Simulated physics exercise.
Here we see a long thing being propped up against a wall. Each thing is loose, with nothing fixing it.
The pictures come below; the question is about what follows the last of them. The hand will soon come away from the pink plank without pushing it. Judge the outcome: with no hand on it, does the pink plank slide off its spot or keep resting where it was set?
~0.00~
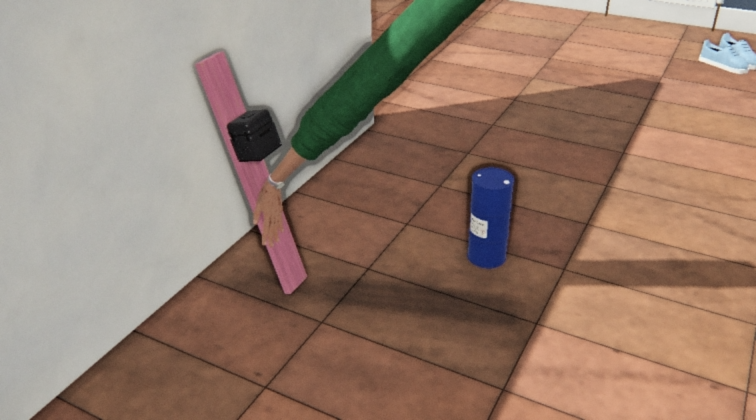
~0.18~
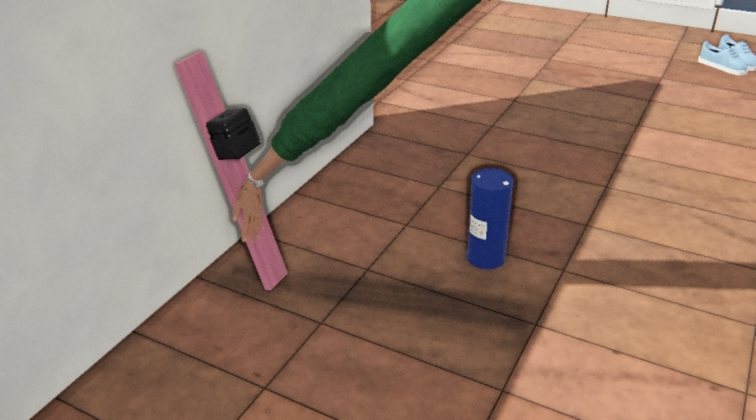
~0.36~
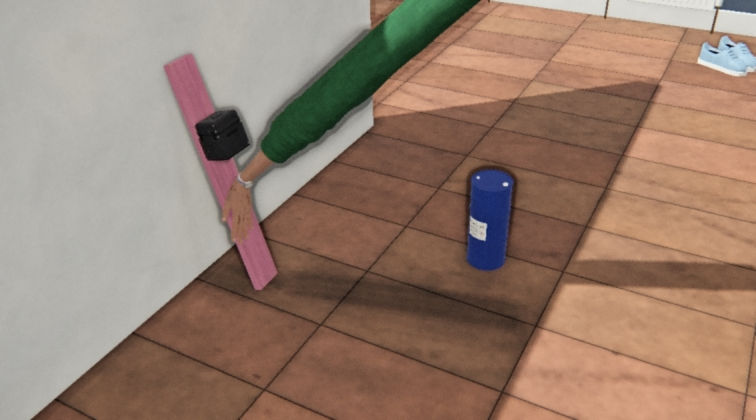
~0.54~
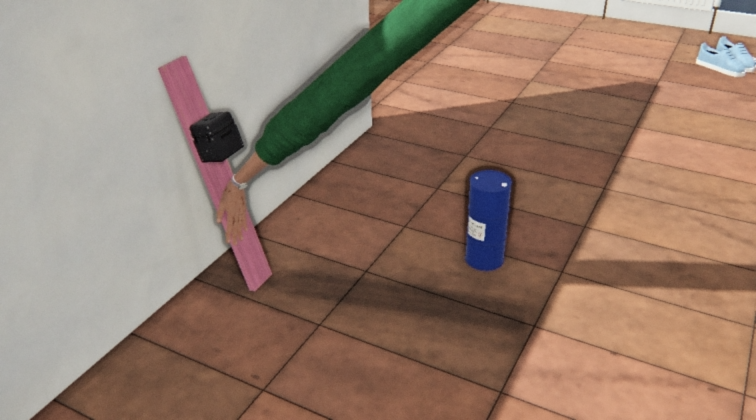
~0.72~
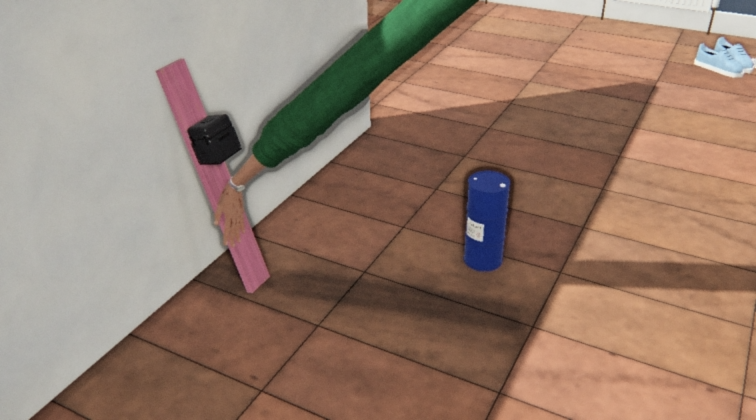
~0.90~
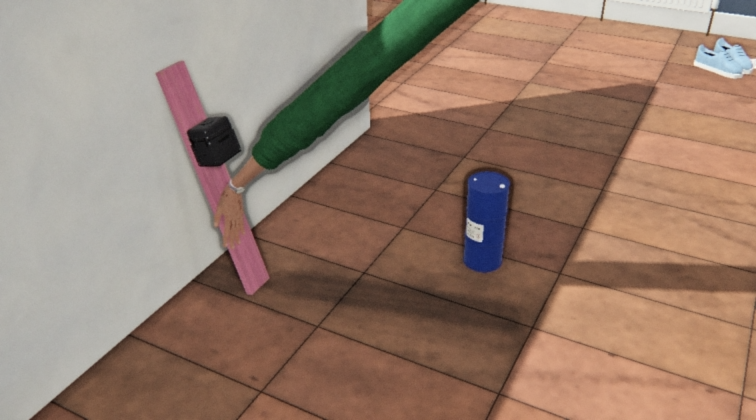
It remains in position.
After 1.20 s, nothing has stirred.
After 1.60 s, pink plank resting near (217, 185).
At rest (2.2 s), both in place. Seen from the same camera at the end, pink plank near (217, 185). The plank holds.
